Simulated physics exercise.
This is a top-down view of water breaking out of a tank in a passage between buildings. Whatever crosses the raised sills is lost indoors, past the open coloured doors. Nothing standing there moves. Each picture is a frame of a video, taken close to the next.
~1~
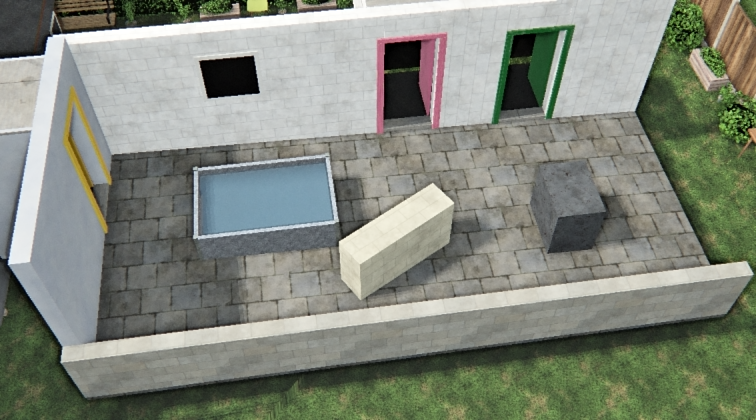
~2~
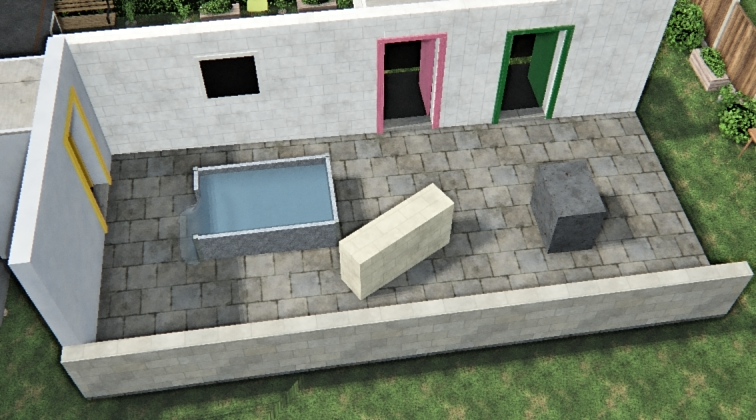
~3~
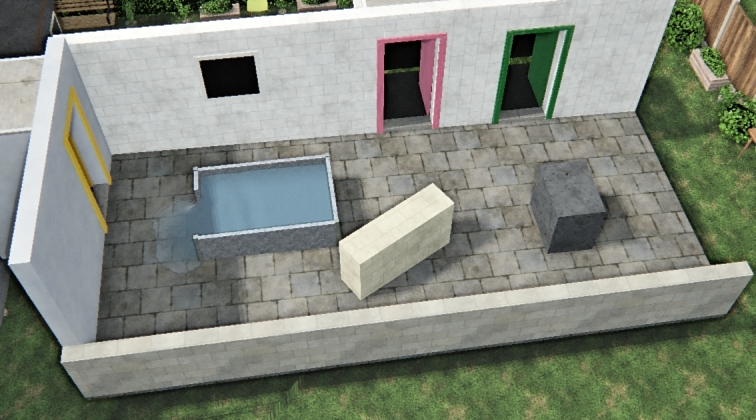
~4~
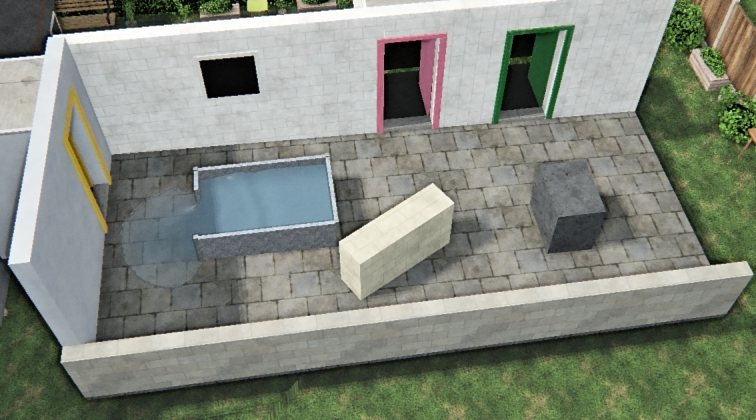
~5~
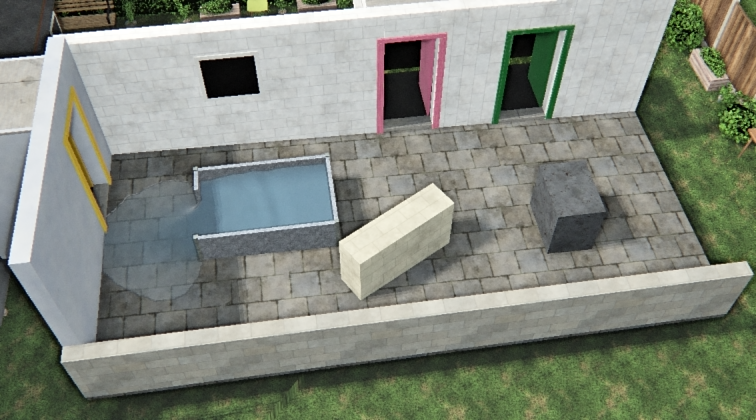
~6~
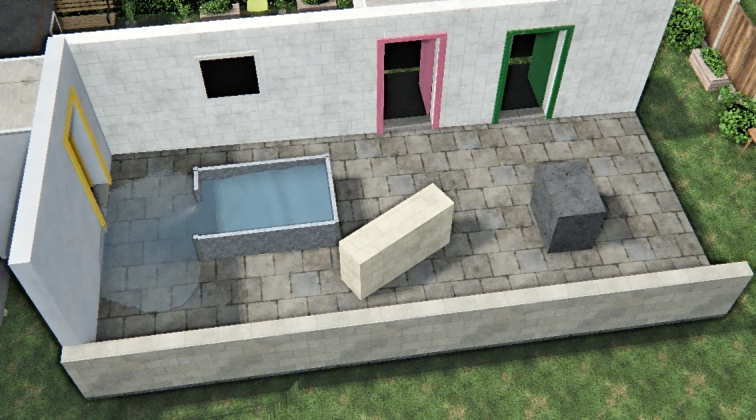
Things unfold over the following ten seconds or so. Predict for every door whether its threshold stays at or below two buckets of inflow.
The pink door stays at or below. The yellow door goes above two buckets. The green door stays at or below.
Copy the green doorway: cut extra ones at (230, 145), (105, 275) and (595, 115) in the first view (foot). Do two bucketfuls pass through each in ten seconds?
The first misses the line, the next clears the line, the last misses the line.
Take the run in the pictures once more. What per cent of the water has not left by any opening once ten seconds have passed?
Some 78 per cent has not gone.
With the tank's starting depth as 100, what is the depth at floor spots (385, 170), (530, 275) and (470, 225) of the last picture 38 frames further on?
In the order asked, some 4, 4 and 0 in a hundred.
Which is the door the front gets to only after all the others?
Result: The green door.
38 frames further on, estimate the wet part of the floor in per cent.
Near 60 in a hundred.
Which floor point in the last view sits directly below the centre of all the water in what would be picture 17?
(211, 236).
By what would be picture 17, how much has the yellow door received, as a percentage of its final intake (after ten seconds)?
Share by then: About 45 in a hundred.
A moment on, water covers 15 % of the floor; the pink door not reached, the yellow door over two buckets in, the green door not reached.
Next, water covers 15 % of the floor; the pink door not reached, the yellow door over two buckets in, the green door not reached.
Then, water covers 35 % of the floor; the pink door not reached, the yellow door far over two buckets in, the green door not reached.
Later, water covers 60 % of the floor; the pink door wet at the sill, nothing in, the yellow door far over two buckets in, the green door not reached.
In the end, water covers 80 % of the floor; the pink door wet at the sill, nothing in, the yellow door far over two buckets in, the green door wet at the sill, nothing in.
